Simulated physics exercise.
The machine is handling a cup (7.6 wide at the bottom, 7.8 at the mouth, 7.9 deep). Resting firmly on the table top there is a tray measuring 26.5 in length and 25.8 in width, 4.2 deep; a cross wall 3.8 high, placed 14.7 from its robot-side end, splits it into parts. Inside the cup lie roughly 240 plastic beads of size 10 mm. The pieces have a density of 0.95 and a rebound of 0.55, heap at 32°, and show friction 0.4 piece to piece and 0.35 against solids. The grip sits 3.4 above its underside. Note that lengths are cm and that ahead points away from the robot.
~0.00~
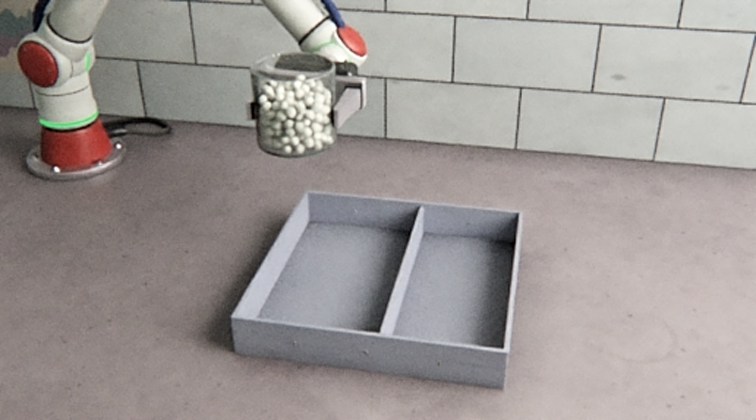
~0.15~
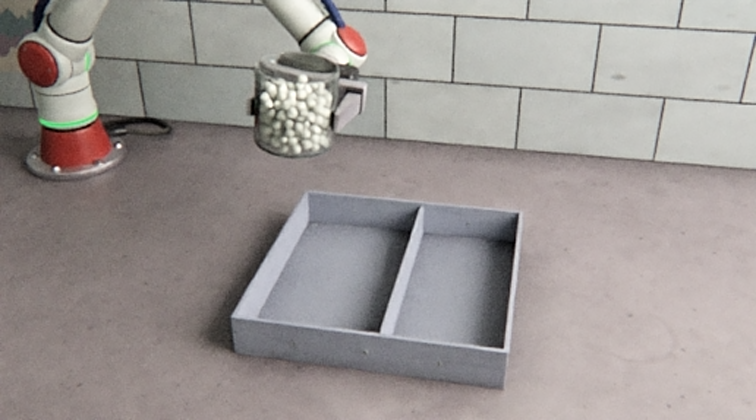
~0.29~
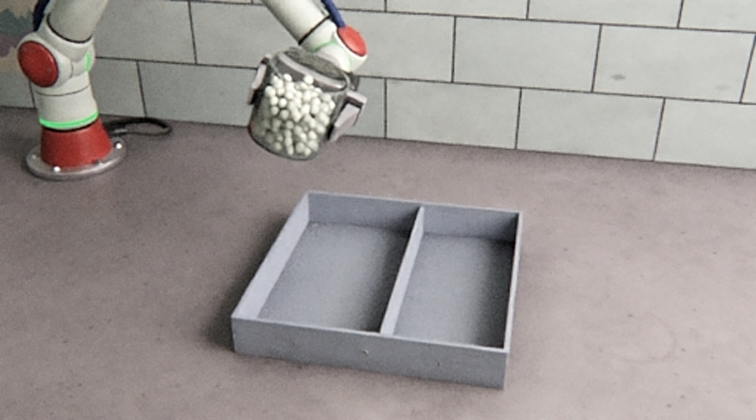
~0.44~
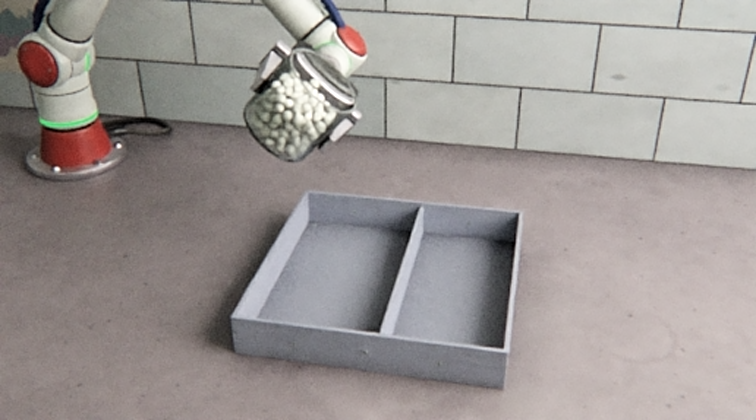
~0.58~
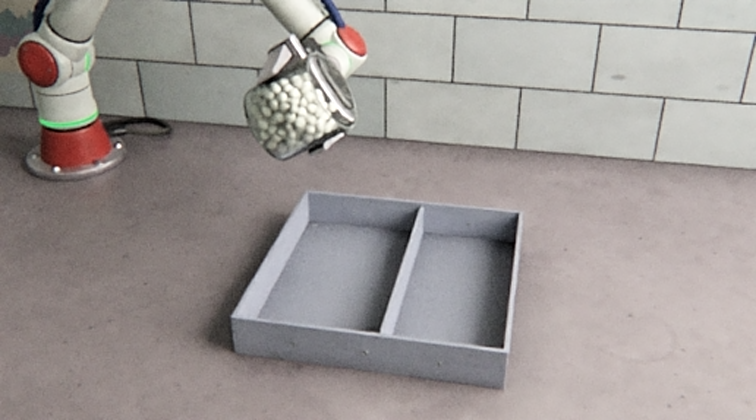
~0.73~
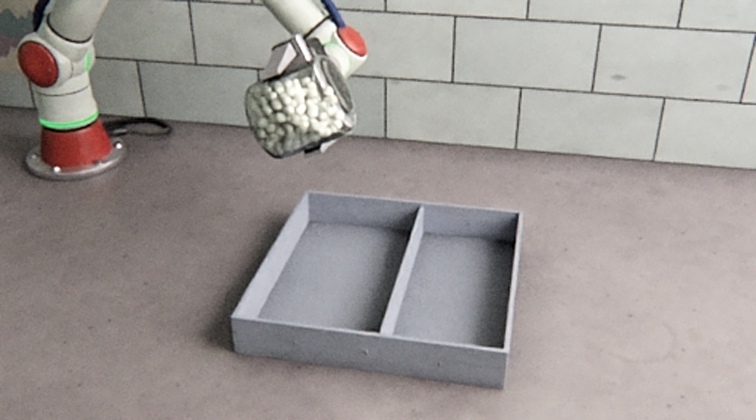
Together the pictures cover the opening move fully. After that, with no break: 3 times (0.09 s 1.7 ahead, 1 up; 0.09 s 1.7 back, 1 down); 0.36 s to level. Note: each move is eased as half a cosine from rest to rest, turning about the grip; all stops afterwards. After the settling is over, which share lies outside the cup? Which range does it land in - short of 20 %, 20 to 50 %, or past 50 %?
It lands in the 20 to 50 % range.
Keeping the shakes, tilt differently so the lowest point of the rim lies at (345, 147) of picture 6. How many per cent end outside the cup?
Roughly 75 per cent.
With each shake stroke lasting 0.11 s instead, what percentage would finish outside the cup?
About 15 per cent in that case.
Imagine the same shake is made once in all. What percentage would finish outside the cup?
Approx. 5 per cent.
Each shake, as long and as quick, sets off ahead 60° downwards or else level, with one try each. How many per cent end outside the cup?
You'd get about 0 per cent with the first setting and about 20 per cent with the second.
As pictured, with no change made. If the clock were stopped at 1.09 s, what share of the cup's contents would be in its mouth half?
Near 55 in a hundred.
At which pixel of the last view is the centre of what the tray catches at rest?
Centre estimate: Around (379, 284).
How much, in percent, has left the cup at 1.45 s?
Roughly 30 percent by that moment.
After 1.09 s, tilted 64° forward, highest piece 24 above the table; 212 in the cup, 6 in the robot-side part, 4 in the far-side part, 21 in flight or on a rim.
After 1.45 s, tilted 32° forward, highest piece 24 above the table; 174 in the cup, 39 in the robot-side part, 27 in the far-side part, 3 in flight or on a rim.
After 1.83 s, level, highest piece 24 above the table; 174 in the cup, 42 in the robot-side part, 26 in the far-side part, 1 on the table or floor.
After 2.88 s, level, highest piece 24 above the table; 174 in the cup, 42 in the robot-side part, 26 in the far-side part, 1 on the table or floor.
In the end, 174 in the cup, 42 in the robot-side part, 26 in the far-side part, 1 on the table or floor. That is 28 % outside the cup.
